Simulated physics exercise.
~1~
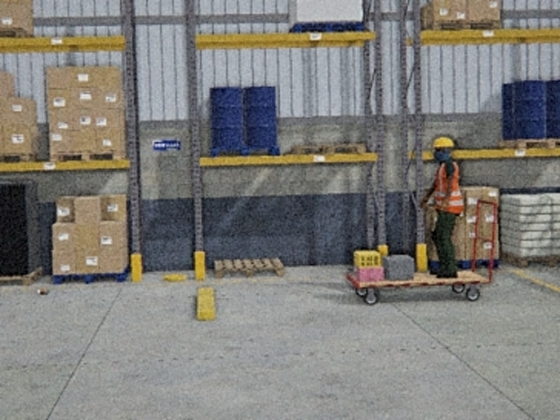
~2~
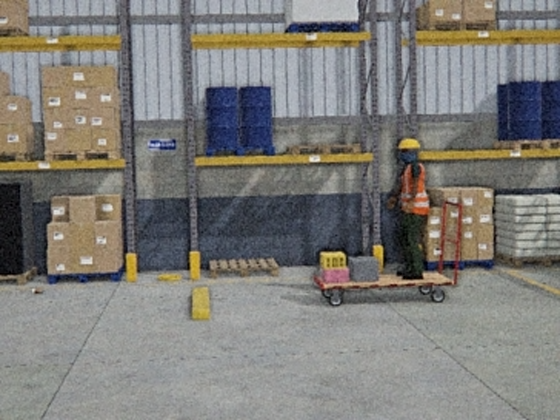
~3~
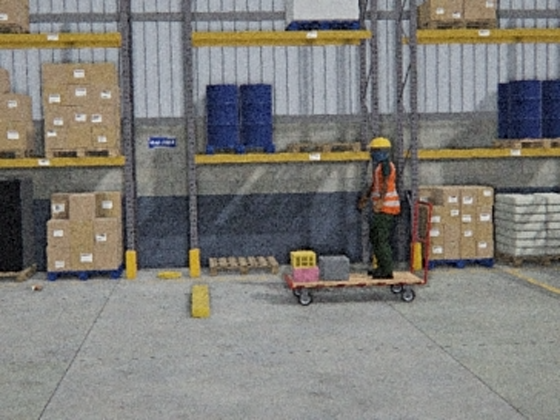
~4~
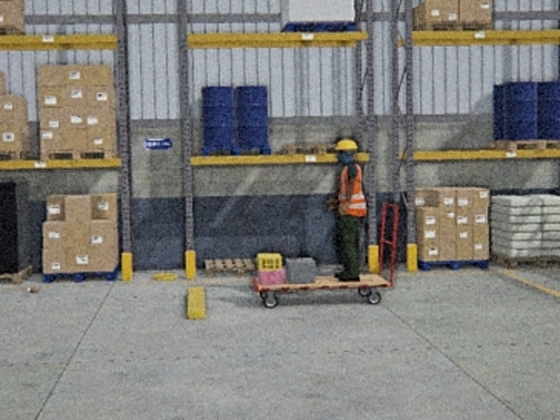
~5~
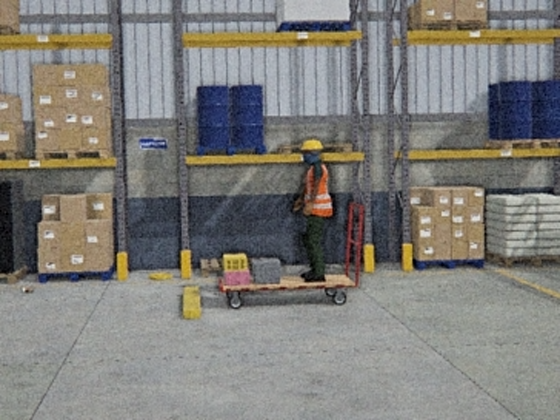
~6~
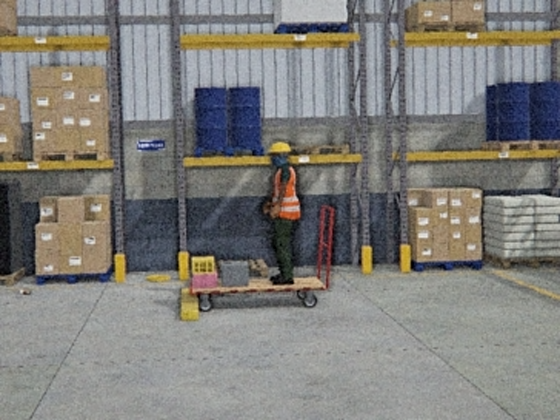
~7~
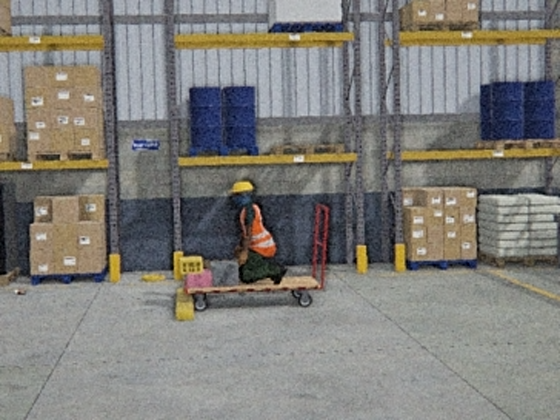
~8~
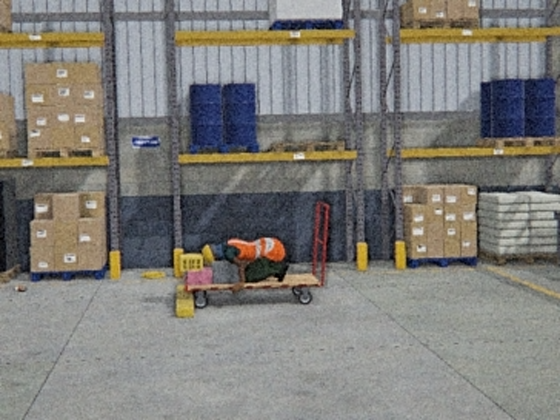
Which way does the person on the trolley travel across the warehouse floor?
The person travels to the left, riding on the trolley toward the yellow kerb.
